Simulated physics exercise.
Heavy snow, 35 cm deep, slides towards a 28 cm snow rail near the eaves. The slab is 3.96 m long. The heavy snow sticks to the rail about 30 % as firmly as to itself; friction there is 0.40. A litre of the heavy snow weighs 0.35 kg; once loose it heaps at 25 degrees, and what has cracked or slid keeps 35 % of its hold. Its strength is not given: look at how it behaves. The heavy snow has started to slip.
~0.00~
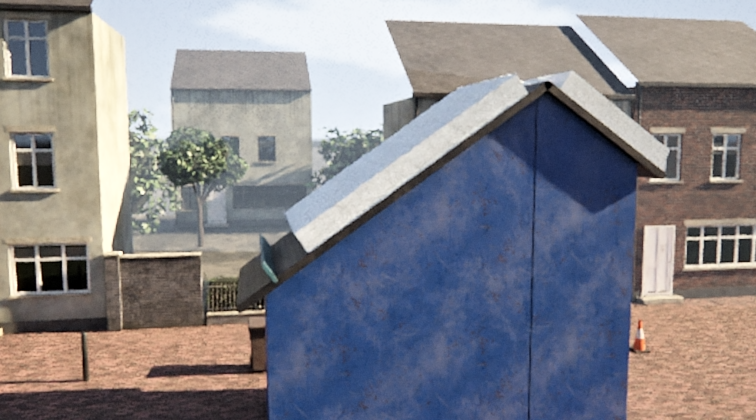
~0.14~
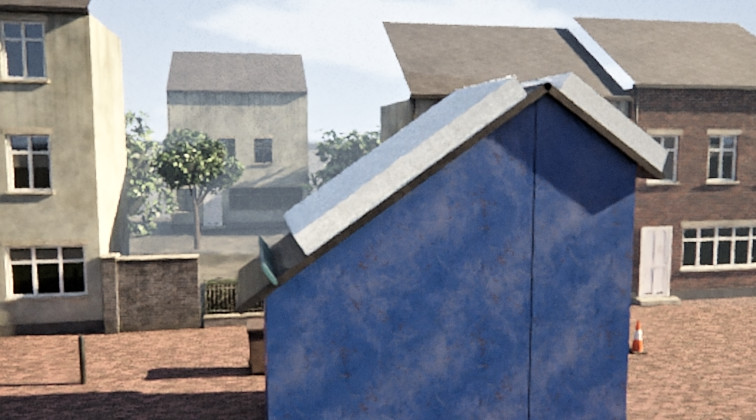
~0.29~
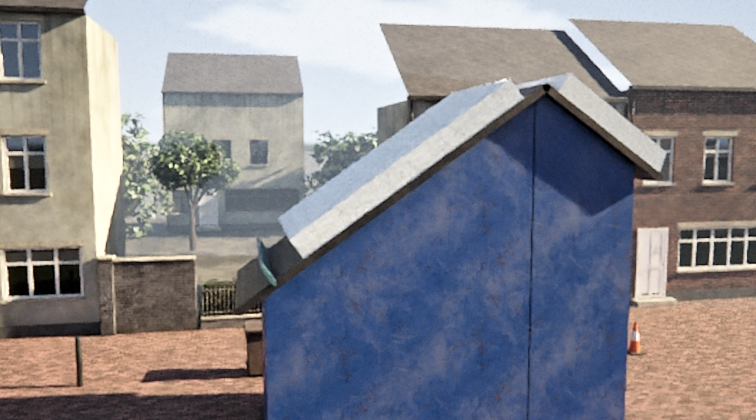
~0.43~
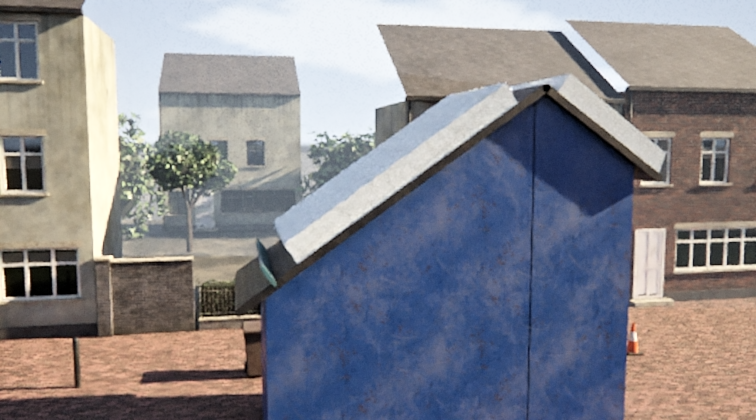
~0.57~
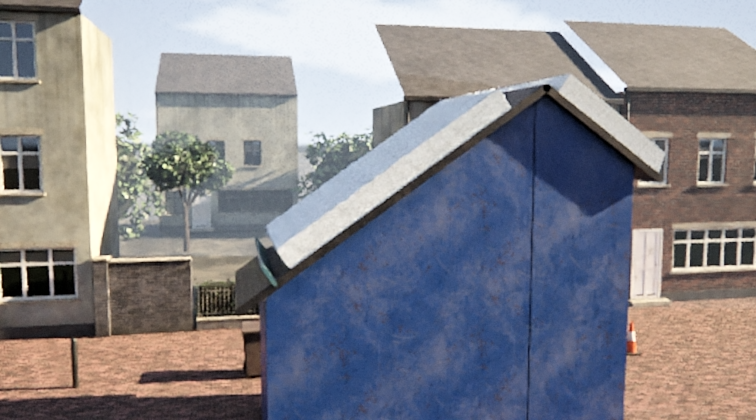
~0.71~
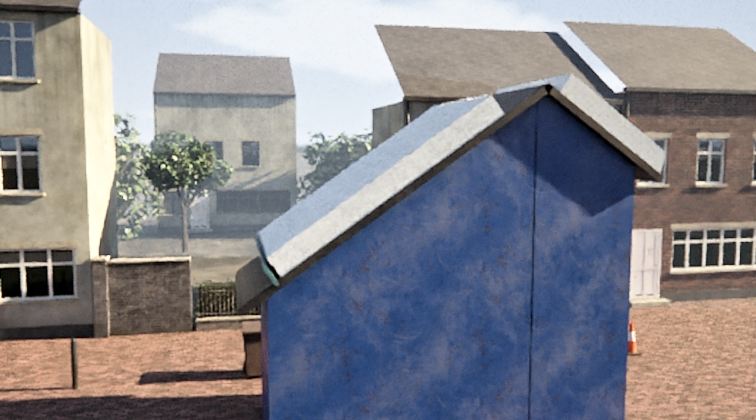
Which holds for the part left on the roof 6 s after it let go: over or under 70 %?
The result is under 70 %.
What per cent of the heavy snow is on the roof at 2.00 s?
Near 80 %.
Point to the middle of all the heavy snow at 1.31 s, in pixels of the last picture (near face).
At about (341, 215).
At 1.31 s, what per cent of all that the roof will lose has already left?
Some 0 per cent.
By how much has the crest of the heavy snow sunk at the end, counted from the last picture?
Some 1.3 m.
After 1.31 s, 99 % of the snow is on the roof.
After 2.00 s, 79 % of the snow is on the roof.
After 2.70 s, 65 % of the snow is on the roof.
After 3.40 s, 58 % of the snow is on the roof.
After 6.00 s, at the end, 56 % of the snow is on the roof.
